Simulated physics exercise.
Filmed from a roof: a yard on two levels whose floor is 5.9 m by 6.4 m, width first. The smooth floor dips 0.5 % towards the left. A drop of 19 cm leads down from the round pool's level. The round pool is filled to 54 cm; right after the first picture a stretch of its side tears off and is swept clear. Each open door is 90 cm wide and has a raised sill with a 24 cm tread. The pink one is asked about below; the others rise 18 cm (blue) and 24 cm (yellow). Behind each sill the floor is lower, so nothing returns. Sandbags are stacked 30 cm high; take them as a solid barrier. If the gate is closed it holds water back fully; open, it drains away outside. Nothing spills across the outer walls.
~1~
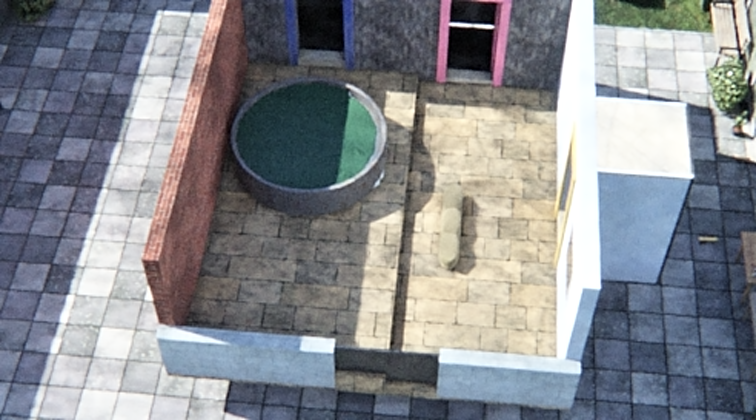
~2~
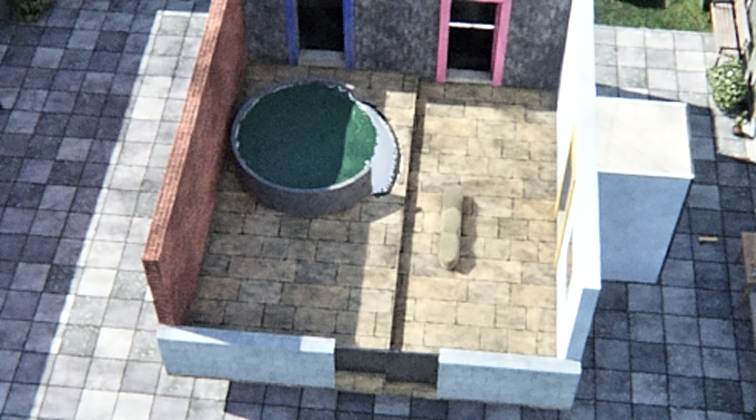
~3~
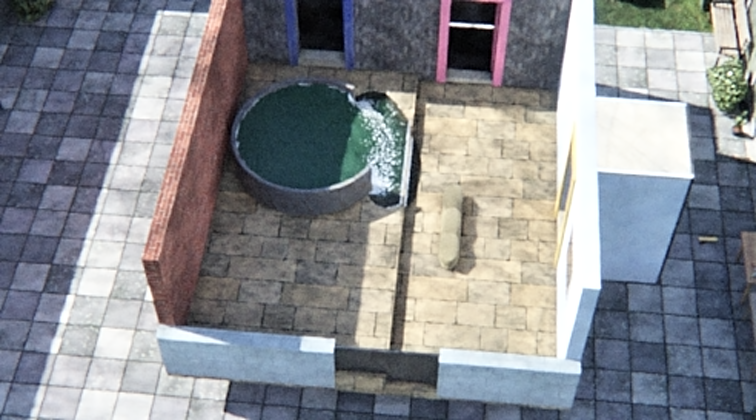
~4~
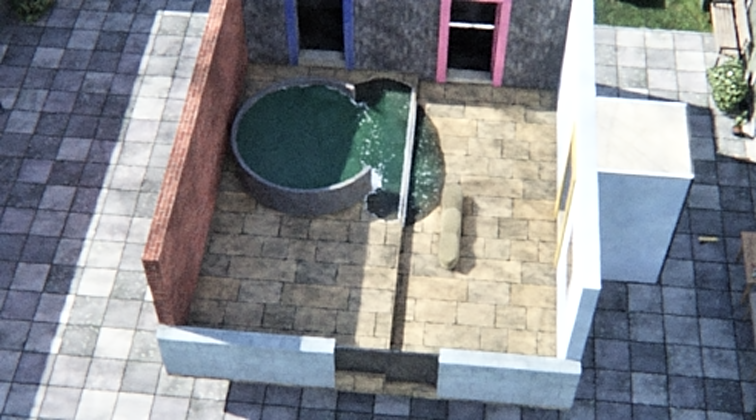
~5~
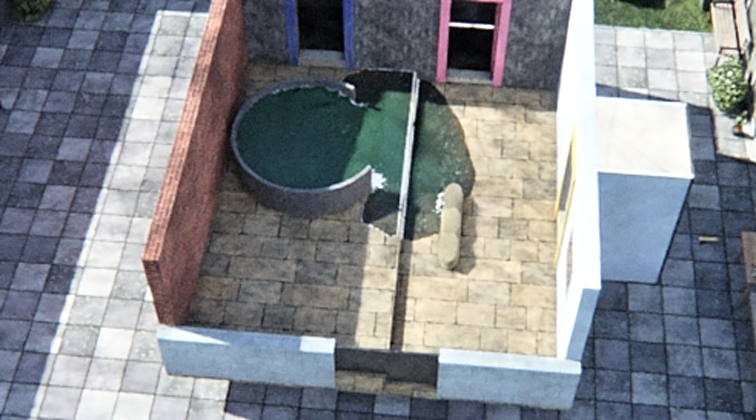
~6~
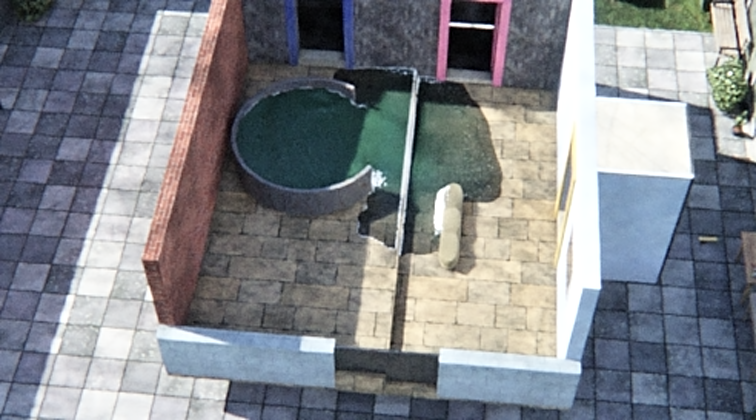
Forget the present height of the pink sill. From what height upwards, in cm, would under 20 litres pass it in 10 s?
About 18 cm.
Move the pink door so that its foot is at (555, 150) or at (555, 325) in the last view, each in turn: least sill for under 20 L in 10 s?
About 27 and 15 cm.
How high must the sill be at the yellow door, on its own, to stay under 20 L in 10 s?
About 9.0 cm at yellow.
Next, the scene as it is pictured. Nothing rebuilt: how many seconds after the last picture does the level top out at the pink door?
At about 2.8 s.
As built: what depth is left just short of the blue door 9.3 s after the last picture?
Some 1.0 cm.
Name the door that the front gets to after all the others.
The yellow one.
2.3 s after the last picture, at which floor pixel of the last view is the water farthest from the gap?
At about (491, 380).
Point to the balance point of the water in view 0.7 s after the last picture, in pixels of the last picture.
Near (354, 151).
Then, 0.7 s after the last picture water covers 35 % of the floor, deepest (24 cm) near (390, 153); 14 cm at the pink door, 2 litres in over its 10 cm sill.
Then, 2.3 s after the last picture water covers 45 % of the floor, deepest (34 cm) near (551, 106); 19 cm at the pink door, 28 litres in over its 10 cm sill.
Then, 9.3 s after the last picture water covers 60 % of the floor, deepest (22 cm) near (399, 372); 10 cm at the pink door, 142 litres in over its 10 cm sill.
At the pink door as built, the water peaked near 23 cm, 2.9 s after the last picture.
With a sill of 16.5 cm, 29 litres would have come in within the 10 s; with 22 cm, 6 litres. So under 20 litres takes about 18 cm.
